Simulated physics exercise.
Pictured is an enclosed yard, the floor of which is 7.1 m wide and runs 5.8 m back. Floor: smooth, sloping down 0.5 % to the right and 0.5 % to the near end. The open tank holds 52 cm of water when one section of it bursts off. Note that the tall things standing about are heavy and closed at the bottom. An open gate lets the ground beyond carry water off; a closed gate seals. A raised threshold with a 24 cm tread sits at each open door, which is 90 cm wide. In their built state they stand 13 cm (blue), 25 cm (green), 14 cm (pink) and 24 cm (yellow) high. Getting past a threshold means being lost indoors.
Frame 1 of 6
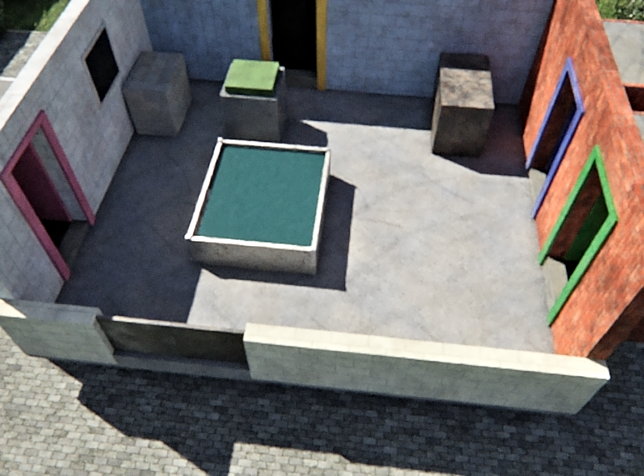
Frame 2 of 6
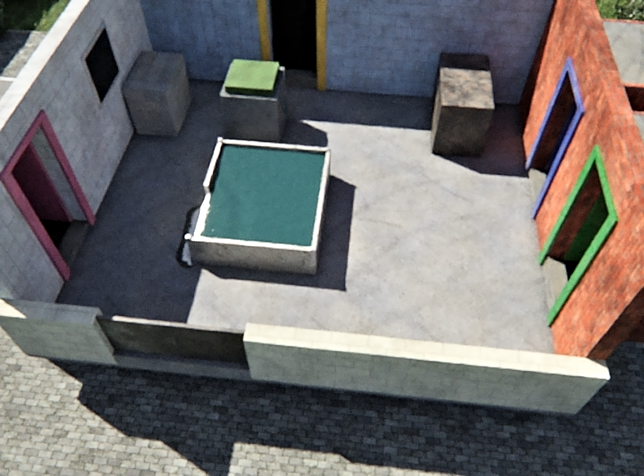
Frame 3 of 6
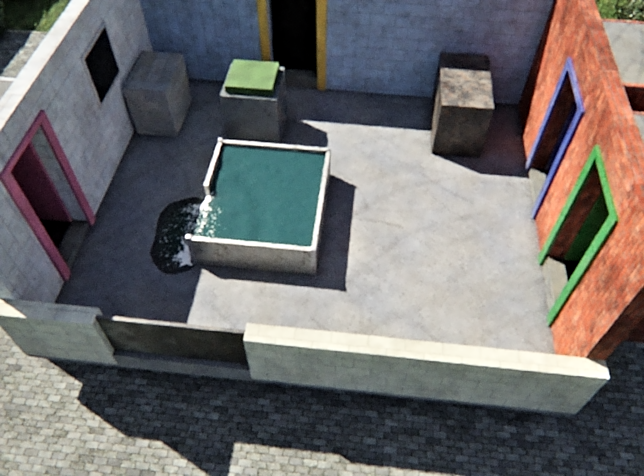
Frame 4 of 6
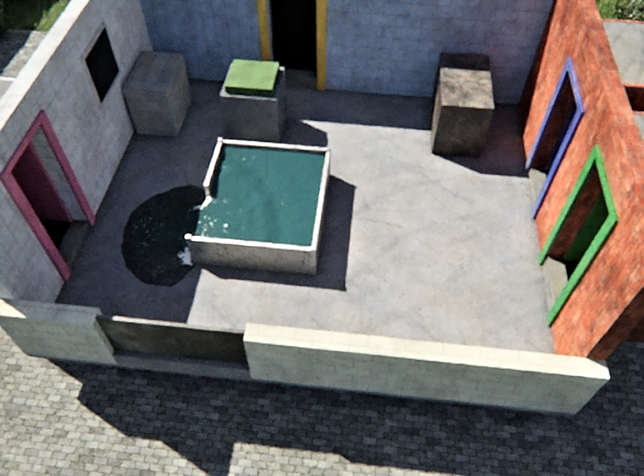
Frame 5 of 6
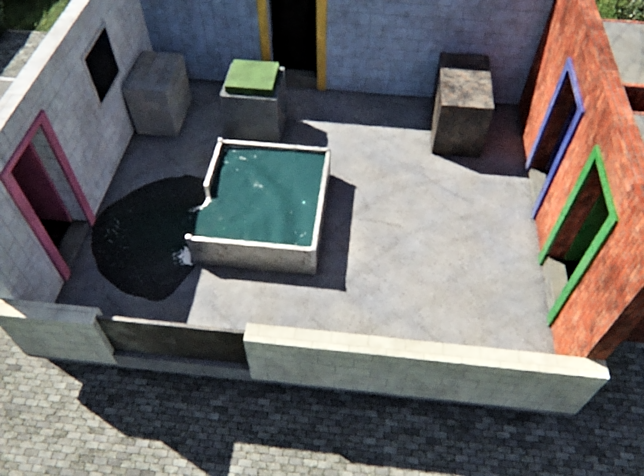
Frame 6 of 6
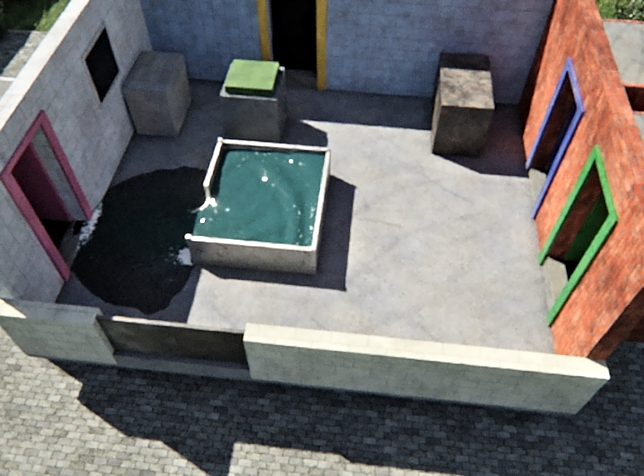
Water in an open tank burst out through a gap in its left side, foamed onto the grey yard floor, and spread left in a widening dark pool until it reached the pink door.
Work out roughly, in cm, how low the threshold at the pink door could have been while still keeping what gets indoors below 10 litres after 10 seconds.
No lower than about 26 cm.
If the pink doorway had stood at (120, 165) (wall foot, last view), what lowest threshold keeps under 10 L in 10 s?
Roughly 11.0 cm.
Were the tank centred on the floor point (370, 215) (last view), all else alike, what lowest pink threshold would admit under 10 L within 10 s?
Then roughly 16 cm.
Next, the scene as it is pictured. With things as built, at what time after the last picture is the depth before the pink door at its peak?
Roughly at 1.0 s.
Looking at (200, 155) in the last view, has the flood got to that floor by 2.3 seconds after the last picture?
At that moment it's submerged.
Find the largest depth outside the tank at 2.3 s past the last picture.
About 26 cm at most.
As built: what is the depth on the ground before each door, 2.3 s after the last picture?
In cm - blue: 0, green: 0, pink: 23, yellow: 0.
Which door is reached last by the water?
Blue, last of all.
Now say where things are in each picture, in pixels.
In the first frame, the open tank at (264, 194) is whole and still, 52 cm deep; the pink door at (56, 206) is dry.
In the second frame, the gap is at (204, 227), the front 0.3 m out at (188, 231); the back of the open tank holds 52 cm.
In the third frame, the front is at (161, 231), 0.7 m from the gap at (204, 228); 0.8 m2 of floor is wet, 52 cm left at the back.
In the fourth frame, the front is at (129, 234), 1.2 m from the gap at (205, 229); 1.6 m2 of floor is wet, 52 cm left at the back.
In the fifth frame, the front is at (99, 225), 1.7 m from the gap at (204, 229); 2.6 m2 of floor is wet, 52 cm left at the back.
In the sixth frame, the front is at (79, 224), 2.0 m from the gap at (204, 229); 3.4 m2 of floor is wet, 47 cm left at the back; water is at the pink door at (56, 206).
Then, 0.7 s after the last picture water covers 15 % of the floor, deepest (28 cm) near (85, 239); 27 cm at the pink door, 29 litres in over its 14 cm threshold.
Then, 2.3 s after the last picture water covers 25 % of the floor, deepest (26 cm) near (43, 331); 23 cm at the pink door, 123 litres in over its 14 cm threshold.
Then, 9.3 s after the last picture water covers 85 % of the floor, deepest (11 cm) near (528, 383); 8 cm at the pink door, 154 litres in over its 14 cm threshold.
At the pink door as built, the water peaked near 30 cm, 1.1 s after the last picture.
With a threshold of 21.5 cm, 39 litres would have come in within the 10 s; with 29.5 cm, 1 litre. So under 10 litres takes about 26 cm.
